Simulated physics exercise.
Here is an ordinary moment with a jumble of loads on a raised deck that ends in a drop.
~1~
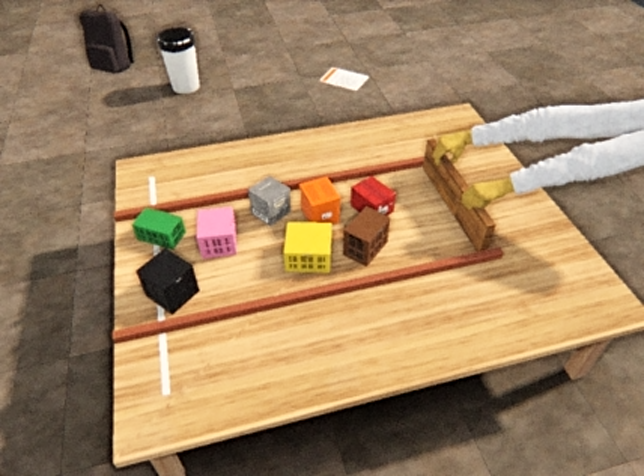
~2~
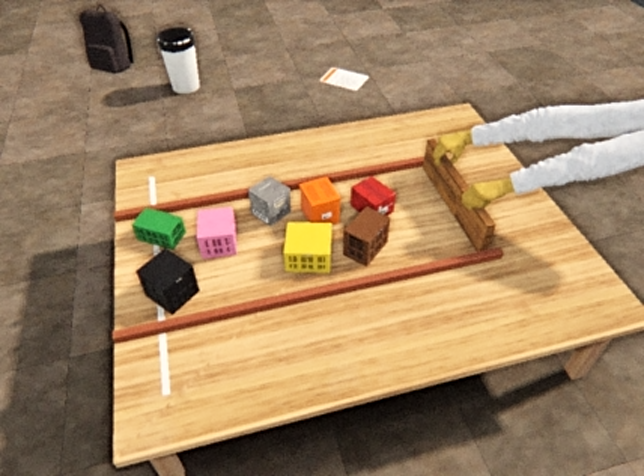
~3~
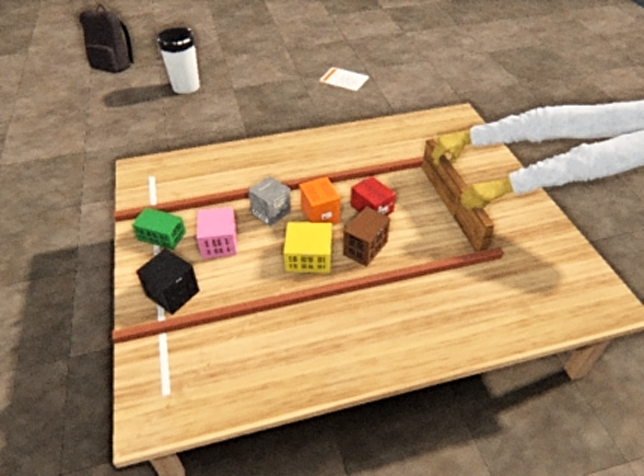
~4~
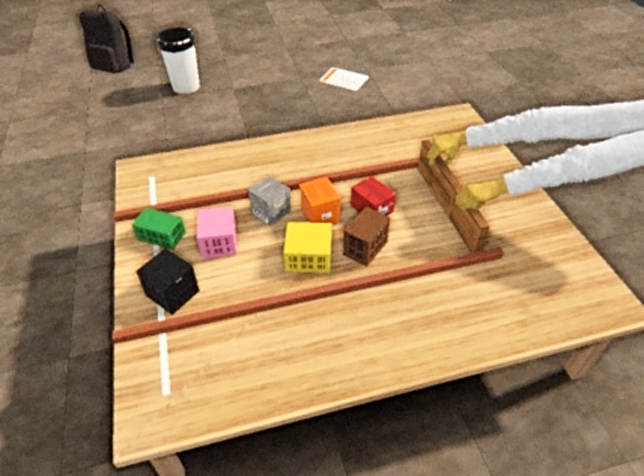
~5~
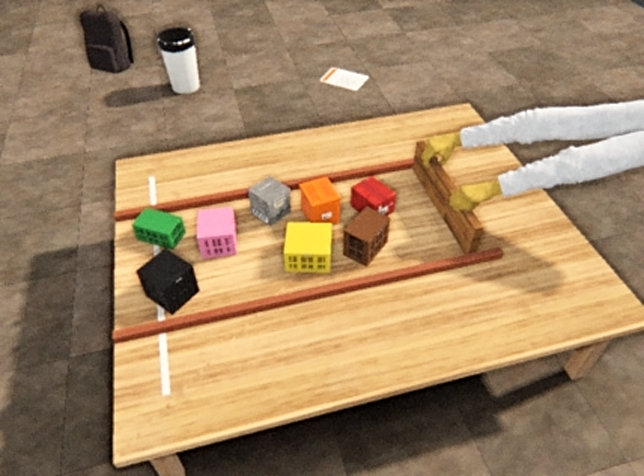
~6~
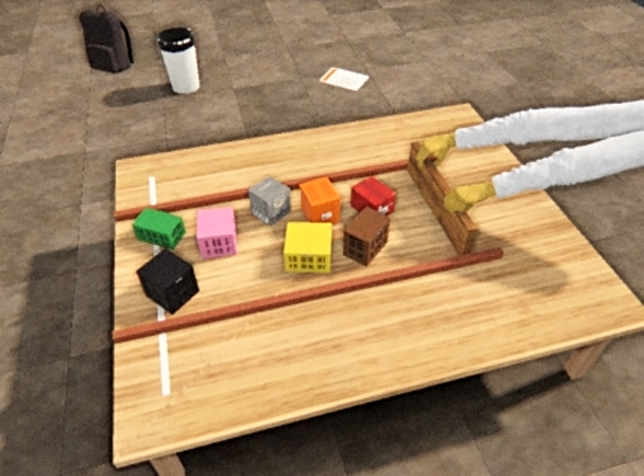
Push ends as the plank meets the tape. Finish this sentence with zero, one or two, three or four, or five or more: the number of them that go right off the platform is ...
The number of them that go right off the platform is five or more.
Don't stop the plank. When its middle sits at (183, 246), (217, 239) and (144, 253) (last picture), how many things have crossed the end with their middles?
The numbers past the end are 4, 1 and 6.
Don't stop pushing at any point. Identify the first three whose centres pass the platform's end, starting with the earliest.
First comes the green crate, followed by the black crate, and then the pink crate.
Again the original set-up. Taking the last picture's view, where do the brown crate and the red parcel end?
Final spots - brown crate (141, 297), red parcel (139, 241).
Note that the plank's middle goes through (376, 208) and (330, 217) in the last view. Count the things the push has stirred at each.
At the first point the count is 2, at the second it's 5.
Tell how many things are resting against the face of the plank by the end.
That makes 2.
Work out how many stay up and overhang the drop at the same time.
I'd say 0 of them.
Soon after, none off yet; green crate at rest near (159, 229); black crate at rest near (169, 281); pink crate at rest near (217, 233).
In the end, the number that fall off is five or more; gone, orange tote, yellow crate, grey box, pink crate, black crate and green crate.
